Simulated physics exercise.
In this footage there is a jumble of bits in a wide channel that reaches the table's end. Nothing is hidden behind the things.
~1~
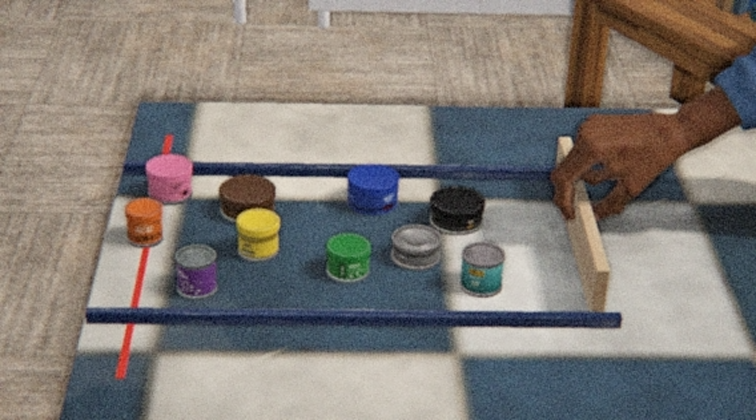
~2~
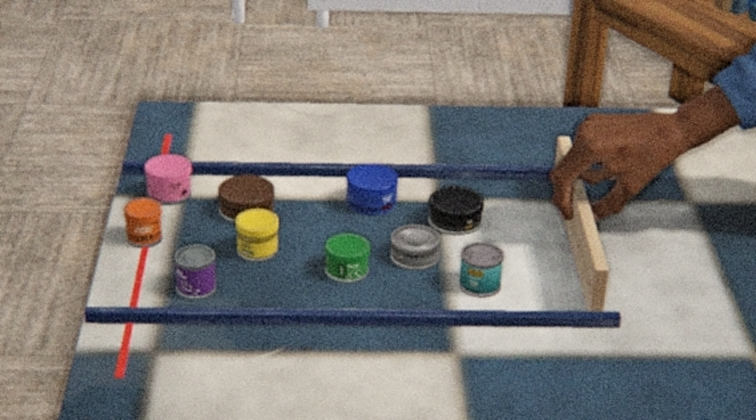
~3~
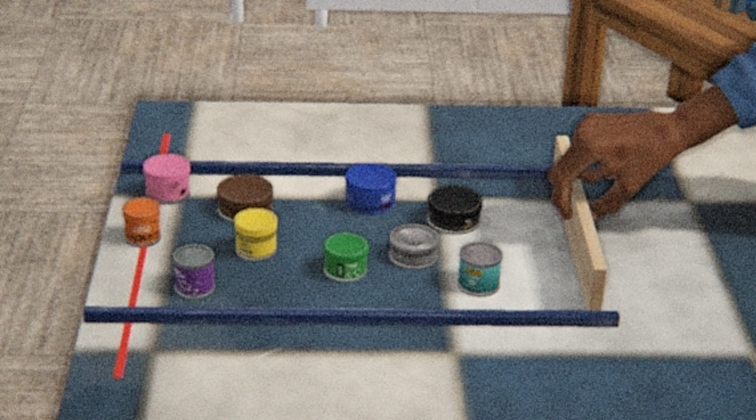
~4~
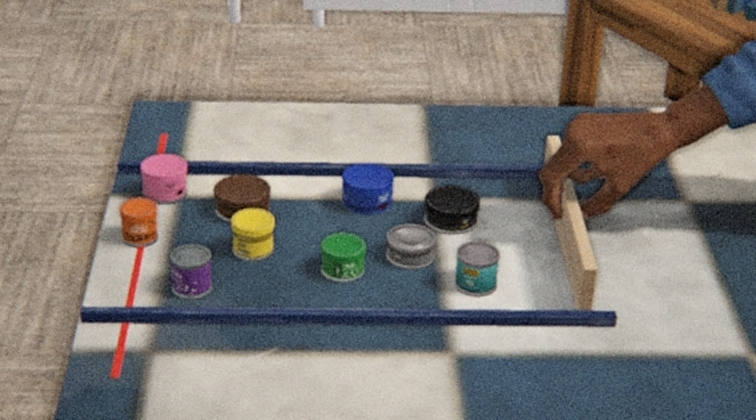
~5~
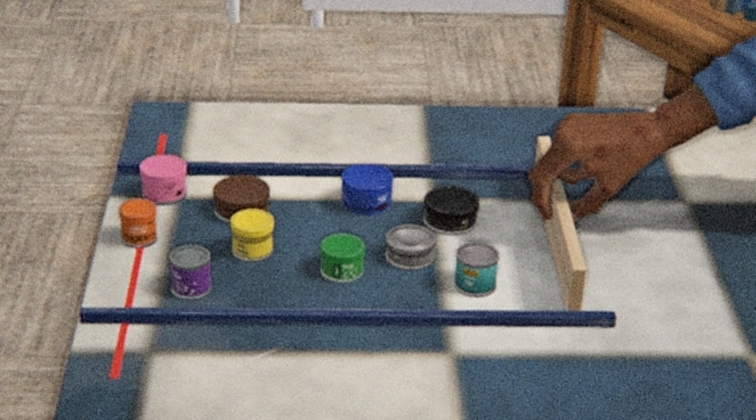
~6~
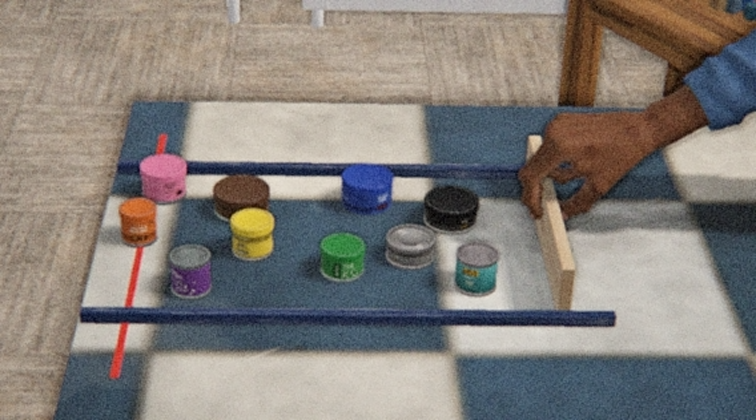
A hand slides a wooden board slightly left toward small colourful pots that stay in place.
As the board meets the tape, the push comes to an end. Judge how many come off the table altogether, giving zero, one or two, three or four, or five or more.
My judgement: Five or more.
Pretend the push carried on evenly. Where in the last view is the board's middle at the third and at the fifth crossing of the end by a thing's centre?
I'd say close to (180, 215), and after that close to (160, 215).
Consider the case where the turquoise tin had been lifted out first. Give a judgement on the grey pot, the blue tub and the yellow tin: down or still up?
Grey pot: Still there. Blue tub: Still there. Yellow tin: Over the edge.
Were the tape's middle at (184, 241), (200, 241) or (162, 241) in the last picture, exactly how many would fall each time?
The counts: 2, 0 and 3.
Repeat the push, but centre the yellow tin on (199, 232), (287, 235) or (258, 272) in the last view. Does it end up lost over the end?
Well, the yellow tin goes off the edge first, goes off the edge next, and keeps its spot last.
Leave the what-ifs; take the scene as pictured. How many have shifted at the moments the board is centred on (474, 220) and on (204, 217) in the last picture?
Counts: 2 / 10.
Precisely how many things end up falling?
Tally: 6.
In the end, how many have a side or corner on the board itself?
4.
A little later, none off yet; orange pot at rest near (139, 223); pink tin at rest near (164, 180); purple tin at rest near (191, 272).
Next, none off yet; orange pot shifted about its own width near (110, 219); pink tin shifted about its own width near (119, 172); purple tin shifted about its own width near (144, 282).
When it is over, the number that fall off is five or more; down, green pot, yellow tin, brown pot, purple tin, pink tin and orange pot.
